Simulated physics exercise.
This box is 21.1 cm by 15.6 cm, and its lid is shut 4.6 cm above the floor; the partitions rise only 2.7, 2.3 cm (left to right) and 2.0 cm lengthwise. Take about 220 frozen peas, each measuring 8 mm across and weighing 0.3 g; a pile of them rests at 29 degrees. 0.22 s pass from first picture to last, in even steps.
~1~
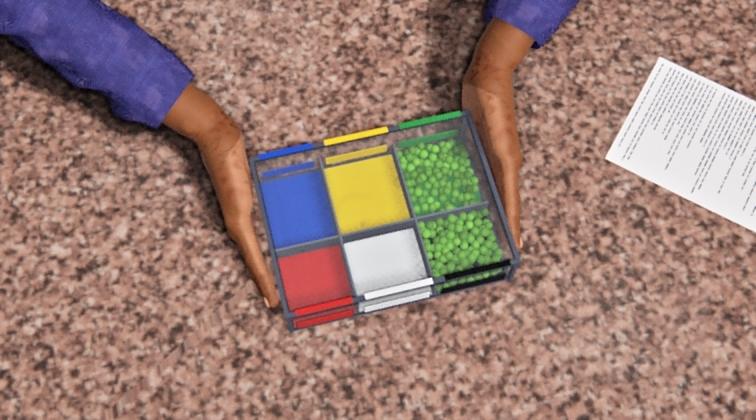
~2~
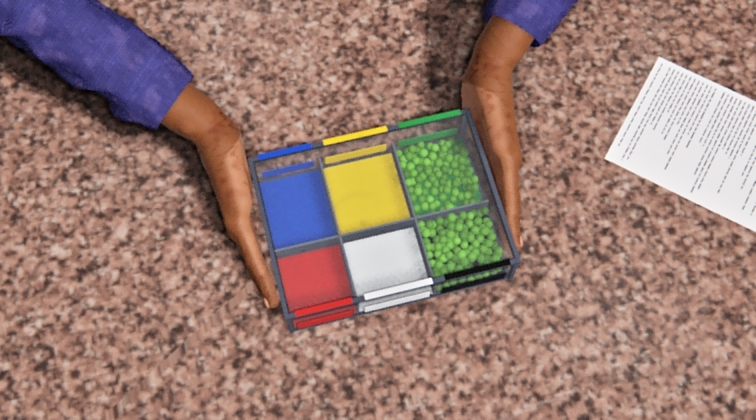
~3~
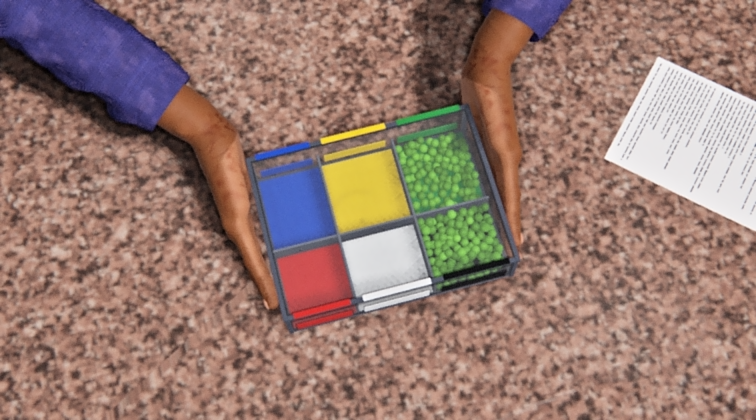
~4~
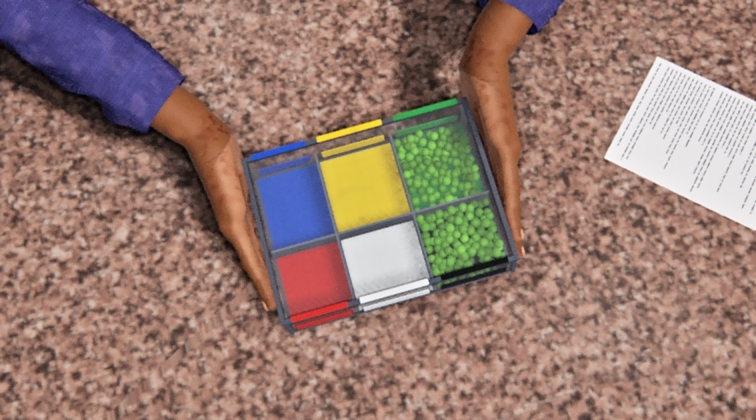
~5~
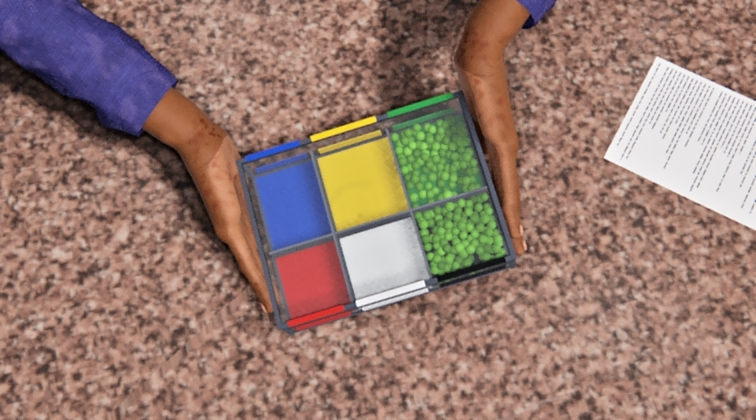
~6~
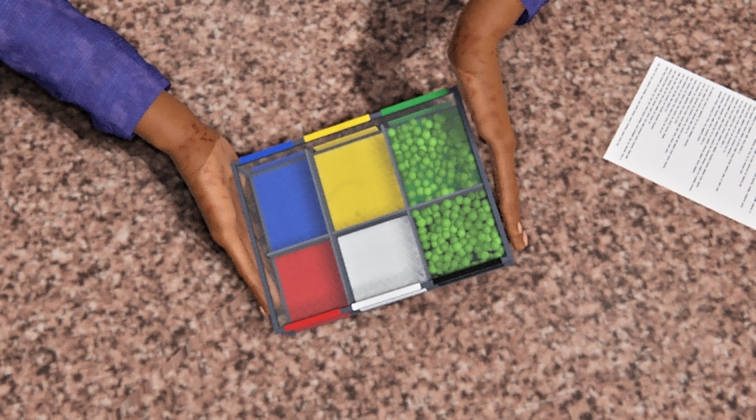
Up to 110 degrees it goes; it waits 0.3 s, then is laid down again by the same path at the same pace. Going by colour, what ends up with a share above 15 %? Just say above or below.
Red above, blue below, green below, yellow below, white above, black below.
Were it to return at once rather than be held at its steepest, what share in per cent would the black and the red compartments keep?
You'd end up with black at 5 per cent and red at 70 per cent.
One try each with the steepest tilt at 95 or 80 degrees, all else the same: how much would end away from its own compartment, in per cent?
About 95 and 65 per cent.
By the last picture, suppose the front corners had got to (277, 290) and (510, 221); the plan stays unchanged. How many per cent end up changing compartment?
Something like 70 in a hundred.
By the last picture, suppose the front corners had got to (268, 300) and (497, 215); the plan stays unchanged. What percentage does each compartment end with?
Red 0, blue 75, green 5, yellow 20, white 0, black 0.
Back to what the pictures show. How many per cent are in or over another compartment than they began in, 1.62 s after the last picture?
I'd say around 95 per cent.
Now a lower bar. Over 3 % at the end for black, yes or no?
Result for black: True.
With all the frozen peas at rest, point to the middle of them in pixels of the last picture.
Centre at rest, approx.: (332, 294) px.
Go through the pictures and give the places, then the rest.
In the first frame, box tilt 0 degrees, front corners at (289, 314) and (515, 260); green 45 %, black 55 %.
In the second frame, box tilt 1 degrees, front corners at (289, 315) and (515, 259).
In the third frame, box tilt 4 degrees, front corners at (287, 317) and (515, 258), lowest corner left front.
In the fourth frame, box tilt 8 degrees, front corners at (285, 320) and (513, 256), lowest corner left front.
In the fifth frame, box tilt 14 degrees, front corners at (282, 325) and (511, 256), lowest corner left front.
In the sixth frame, box tilt 19 degrees, front corners at (279, 329) and (507, 256), lowest corner left front; green 45 %, black 55 %.
Then, 0.97 s after the last picture, tilt 110 degrees; red 50 %, white 40 %, black 10 %.
Then, 1.62 s after the last picture, tilt 58 degrees; red 65 %, white 30 %, black 5 %.
Then, 2.31 s after the last picture, tilt 0 degrees; red 65 %, white 25 %, black 5 %.
In the end, red 65 %, blue 0 %, green 0 %, yellow 0 %, white 25 %, black 5 %.
